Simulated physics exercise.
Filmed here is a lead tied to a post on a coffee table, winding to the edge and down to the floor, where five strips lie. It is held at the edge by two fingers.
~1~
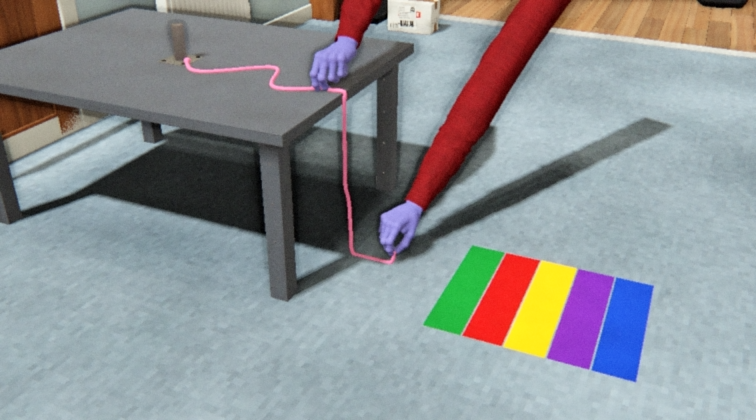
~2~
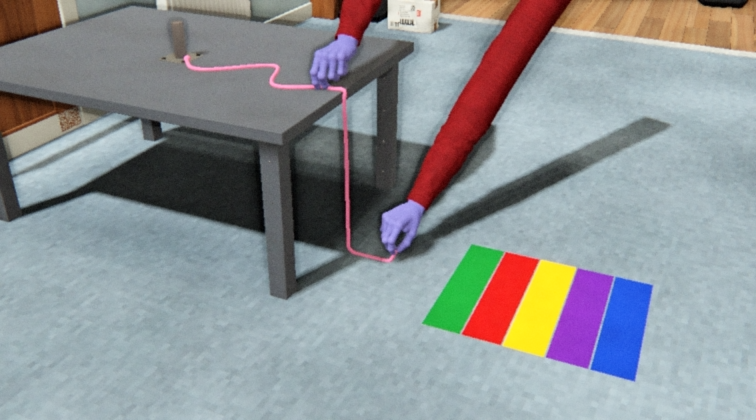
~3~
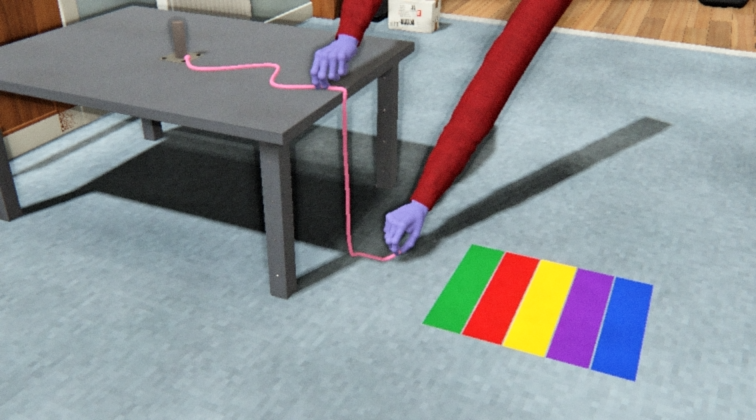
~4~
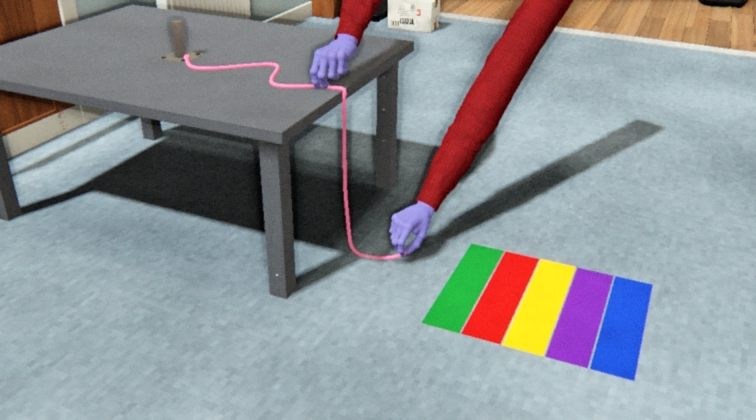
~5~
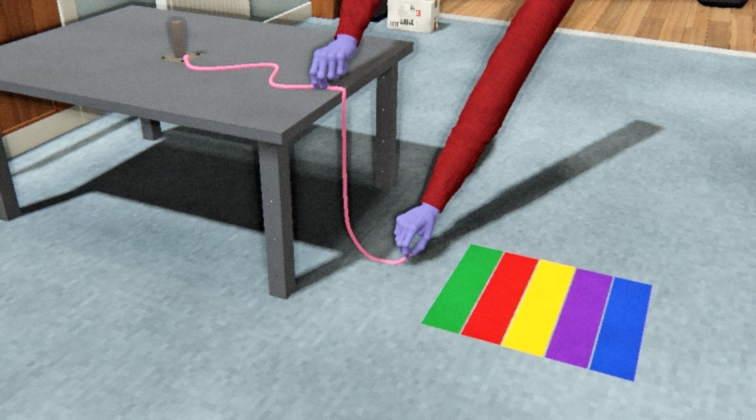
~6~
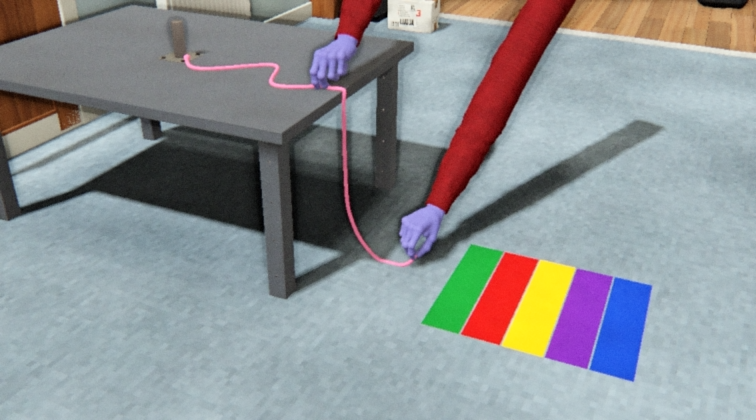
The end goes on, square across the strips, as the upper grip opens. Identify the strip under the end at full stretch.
Strip: Purple.
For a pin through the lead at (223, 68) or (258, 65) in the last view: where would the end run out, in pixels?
Estimates in sequence: (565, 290) then (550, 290).
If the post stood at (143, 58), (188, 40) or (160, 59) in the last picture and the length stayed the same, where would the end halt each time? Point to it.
Try by try: (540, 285), (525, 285) and (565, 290).
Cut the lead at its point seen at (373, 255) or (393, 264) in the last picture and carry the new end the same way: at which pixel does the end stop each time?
Roughly (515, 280), (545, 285).
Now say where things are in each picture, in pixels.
In the first frame, end (394, 252); green (450, 313); red (490, 324); yellow (531, 334); purple (574, 345); blue (618, 357).
In the second frame, end (396, 251); lead through (193, 68) (267, 66) (276, 86) (344, 102) (347, 176) (348, 243).
In the third frame, end (399, 252).
In the fourth frame, end (405, 253); lead through (193, 67) (267, 65) (275, 85) (344, 101) (345, 175) (350, 242).
In the fifth frame, end (410, 255).
In the sixth frame, end (416, 256); lead through (193, 68) (267, 65) (275, 85) (344, 102) (346, 175) (362, 242).
A little later, end near (525, 282); over red.
Next, end near (561, 291); over yellow.
When it is tight, end near (584, 296); over purple. It halts on the purple strip.
